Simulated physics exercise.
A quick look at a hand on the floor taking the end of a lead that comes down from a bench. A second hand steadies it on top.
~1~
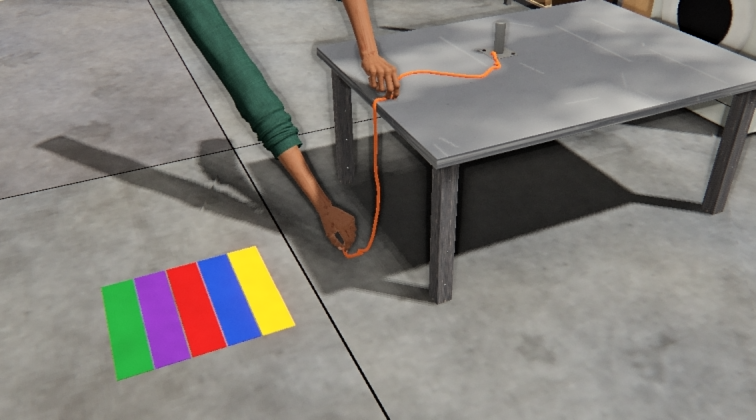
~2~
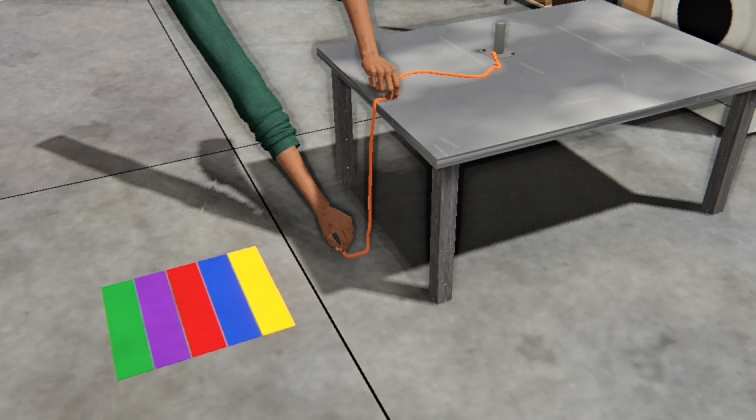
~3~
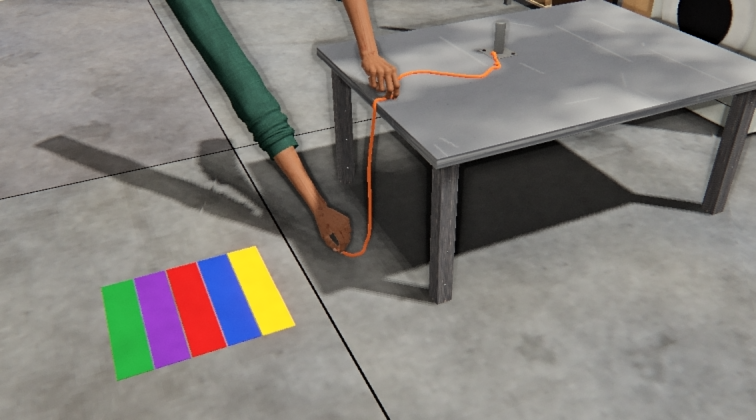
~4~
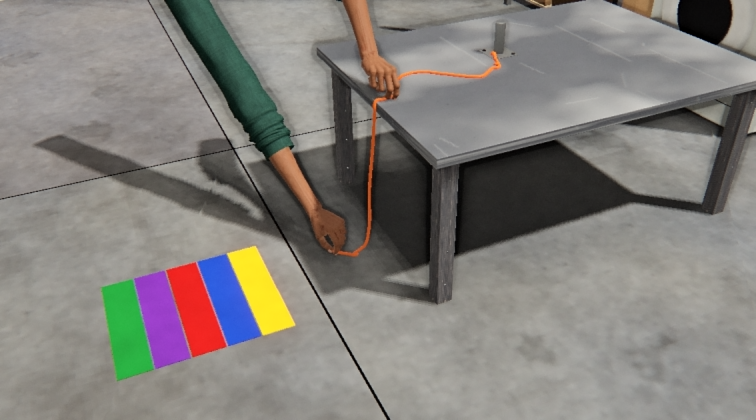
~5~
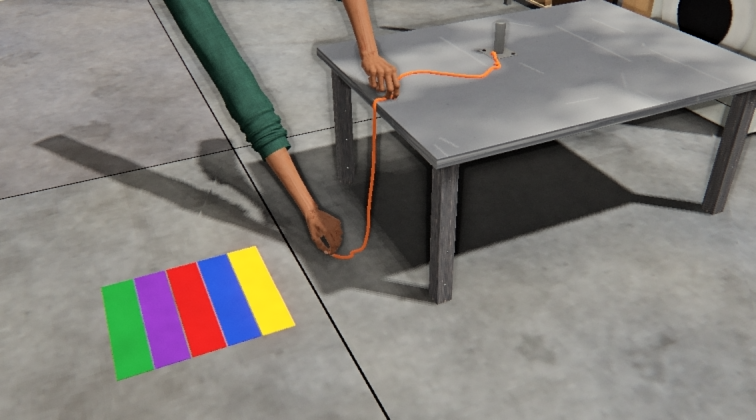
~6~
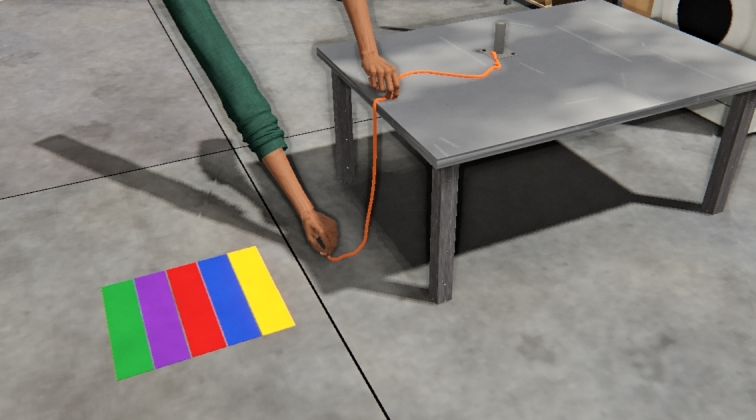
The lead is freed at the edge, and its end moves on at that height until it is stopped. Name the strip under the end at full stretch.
The end stops over the purple strip.
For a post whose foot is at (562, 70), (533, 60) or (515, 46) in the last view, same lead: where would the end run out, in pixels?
In that order: (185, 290), (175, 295) and (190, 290).
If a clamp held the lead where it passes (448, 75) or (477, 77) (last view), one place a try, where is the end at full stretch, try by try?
In that order: (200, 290) and (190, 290).
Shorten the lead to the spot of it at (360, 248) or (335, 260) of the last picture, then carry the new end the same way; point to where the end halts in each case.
In that order: (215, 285) and (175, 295).
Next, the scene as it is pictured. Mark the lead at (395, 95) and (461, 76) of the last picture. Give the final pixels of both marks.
Near (331, 129) and (420, 74).
A little later, end near (216, 284); over blue.
Next, end near (174, 296); over red.
When it is tight, end near (150, 303); over purple. It gets as far as the purple strip.
